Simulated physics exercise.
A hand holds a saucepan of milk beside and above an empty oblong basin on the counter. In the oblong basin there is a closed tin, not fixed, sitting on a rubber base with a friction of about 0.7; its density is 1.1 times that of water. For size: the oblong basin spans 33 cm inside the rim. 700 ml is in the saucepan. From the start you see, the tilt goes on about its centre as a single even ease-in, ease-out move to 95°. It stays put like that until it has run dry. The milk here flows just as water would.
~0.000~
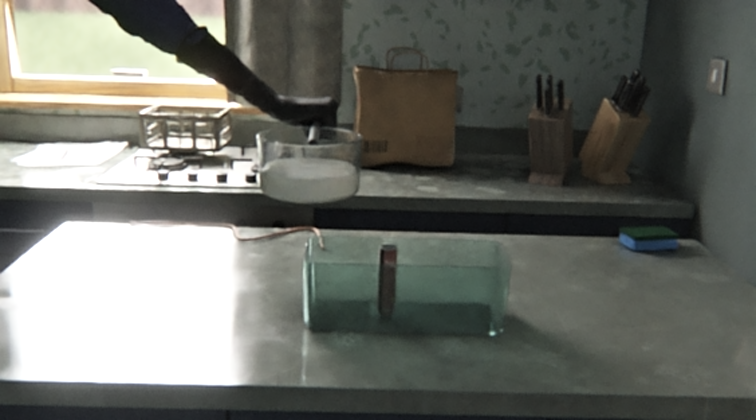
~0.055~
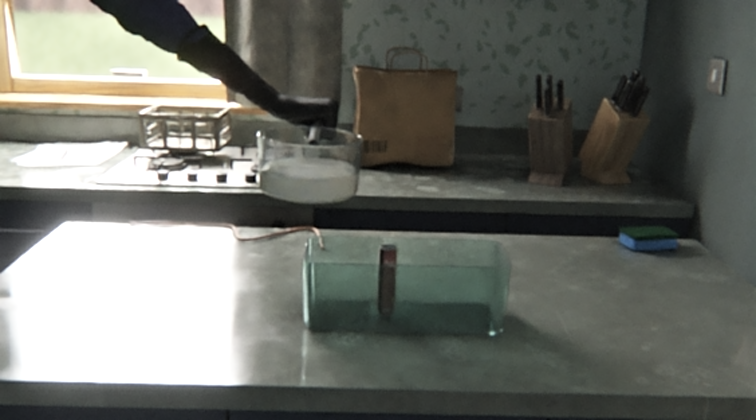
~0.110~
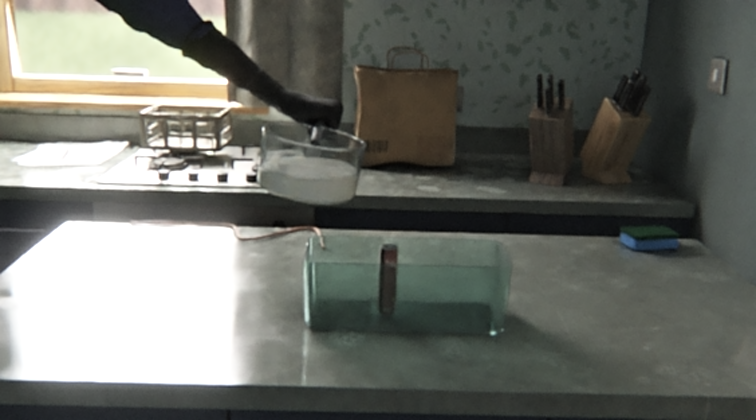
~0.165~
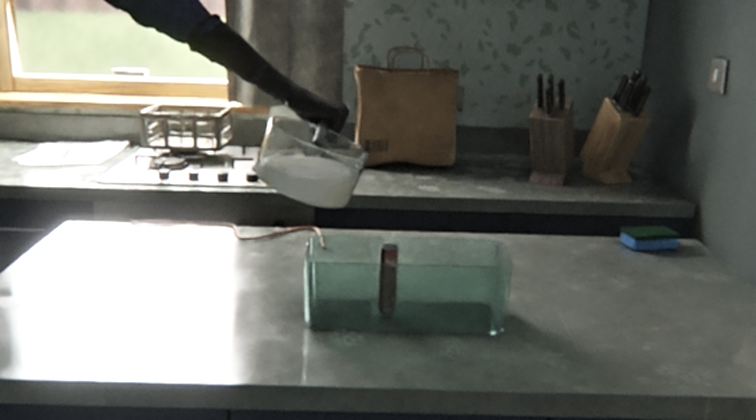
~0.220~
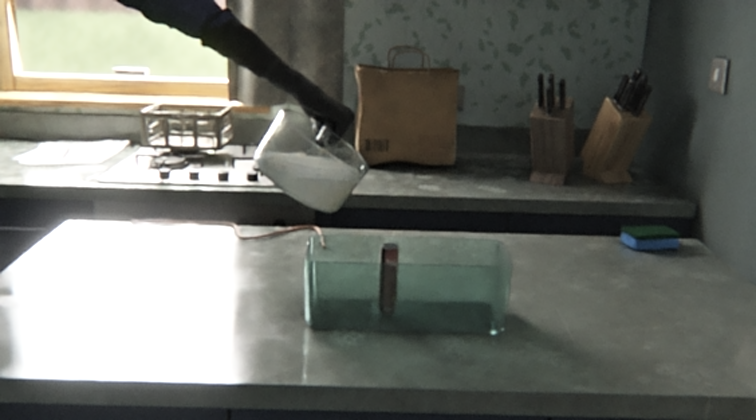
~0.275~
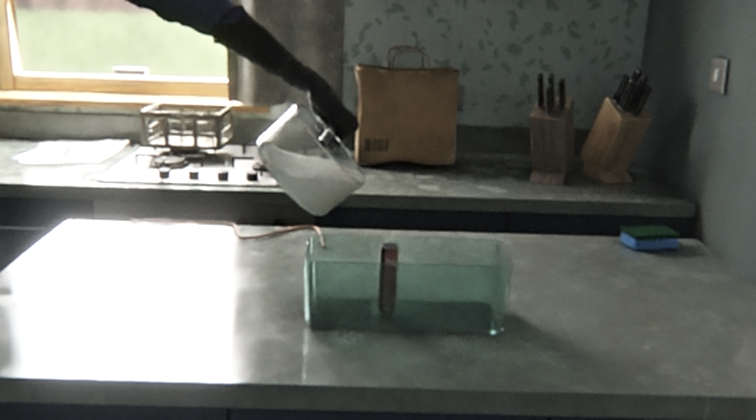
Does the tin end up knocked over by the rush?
Yes.
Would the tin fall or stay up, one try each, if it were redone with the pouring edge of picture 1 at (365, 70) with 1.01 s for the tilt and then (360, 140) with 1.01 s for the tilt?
The tin stays vertical the first time and overturns the second time.
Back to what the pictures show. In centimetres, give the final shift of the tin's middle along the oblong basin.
In the end the tin's centre has shifted about 8.5 centimetres.
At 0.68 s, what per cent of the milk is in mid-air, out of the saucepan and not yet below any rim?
9 per cent or so.
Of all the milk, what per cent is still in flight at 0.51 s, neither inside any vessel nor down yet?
Estimate: Some 40 % of the total.
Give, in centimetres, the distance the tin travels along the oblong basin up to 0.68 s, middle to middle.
Centre to centre, close to 1 cm.
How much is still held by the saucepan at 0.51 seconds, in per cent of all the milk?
I'd estimate some 36 % remains.
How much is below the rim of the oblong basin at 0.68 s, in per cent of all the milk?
72 per cent, give or take a little.
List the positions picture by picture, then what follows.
Tilt 0°; pouring edge (361, 139); surface from (262, 166) to (358, 168); the oblong basin's rim runs from (306, 250) to (506, 255); the tin's top is at (388, 250), in the first frame.
Tilt 2°; pouring edge (362, 141); surface from (262, 165) to (358, 169), in the second frame.
Tilt 9°; pouring edge (365, 147); surface from (261, 164) to (358, 169), in the third frame.
Tilt 20°; pouring edge (367, 157); surface from (259, 161) to (359, 171), in the fourth frame.
Tilt 33°; pouring edge (368, 169); surface from (259, 155) to (362, 172), in the fifth frame.
Tilt 47°; pouring edge (364, 182); surface from (264, 148) to (363, 175), in the sixth frame.
By 0.51 s the tilt is 94° and 37 per cent is still to pour; the tin stands where it began.
By 0.68 s the tilt is 95° and 19 per cent is still to pour; the tin stands 1 cm from where it began.
By 0.86 s the tilt is 95° and 7 per cent is still to pour; the tin leans 13°.
By 1.05 s the tilt is 95° and 2 per cent is still to pour; the tin leans 56°.
At rest the tin lies on its side.
